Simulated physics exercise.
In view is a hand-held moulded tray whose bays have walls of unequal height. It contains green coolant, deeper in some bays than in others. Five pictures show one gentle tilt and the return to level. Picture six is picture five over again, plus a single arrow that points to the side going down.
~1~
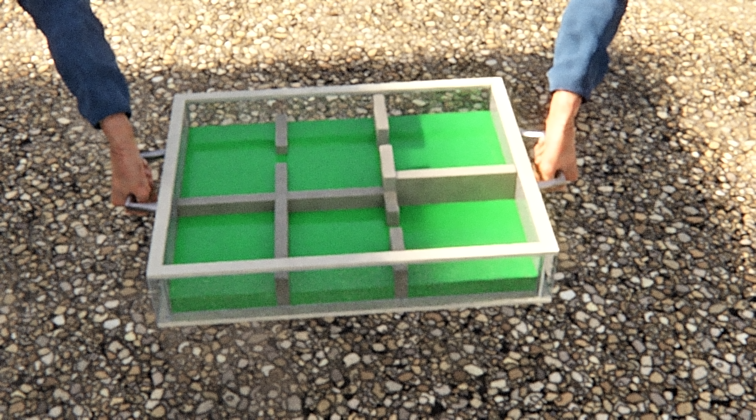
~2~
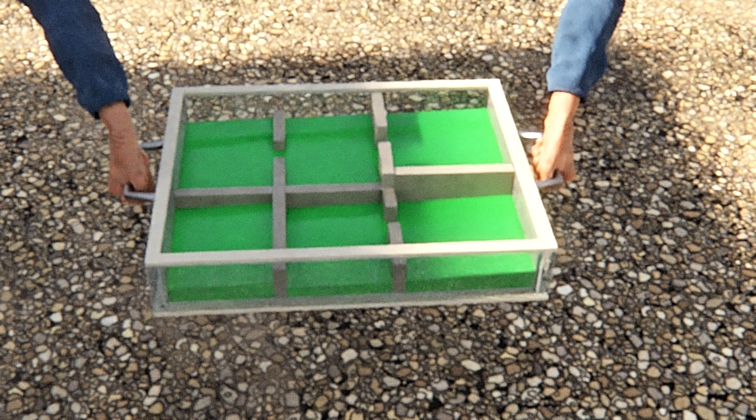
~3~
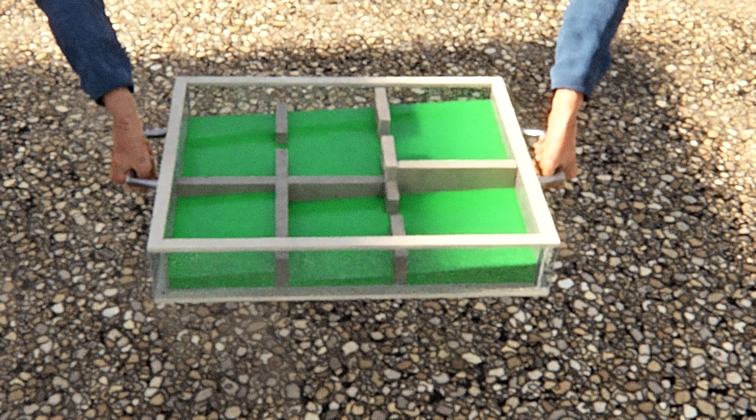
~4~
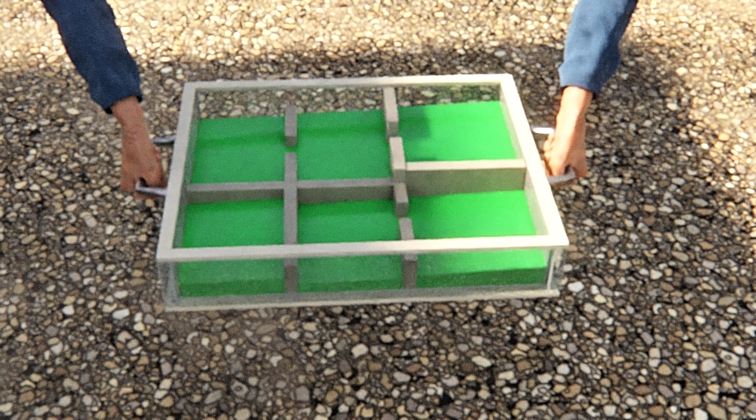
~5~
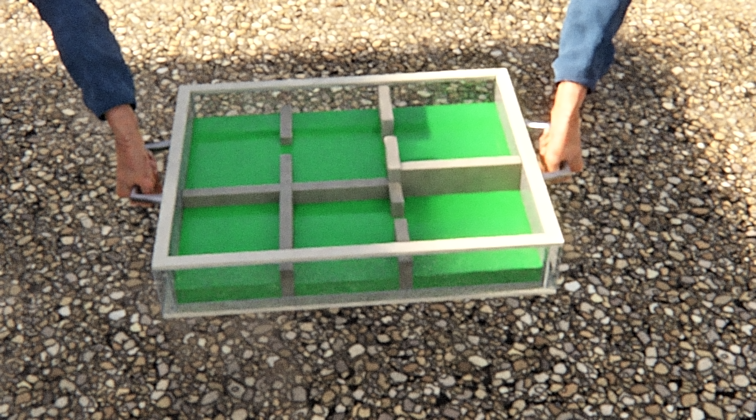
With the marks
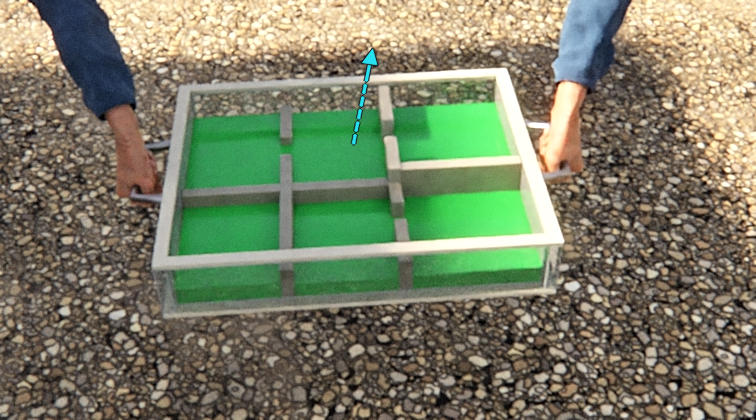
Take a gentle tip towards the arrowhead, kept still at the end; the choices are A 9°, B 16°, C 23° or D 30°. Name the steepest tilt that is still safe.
That is angle B.
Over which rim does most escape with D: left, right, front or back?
The back rim.
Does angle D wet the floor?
Yes, that goes wrong.
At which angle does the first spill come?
The answer is C.
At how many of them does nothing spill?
Two.
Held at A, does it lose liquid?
No, that is safe.
The arrow ends at (371, 54).
With A, nothing spills; the back right bay holds the most.
With B, nothing spills; the back right bay holds the most.
With C, about 12 % goes over the rim.
With D, about 37 % goes over the rim.
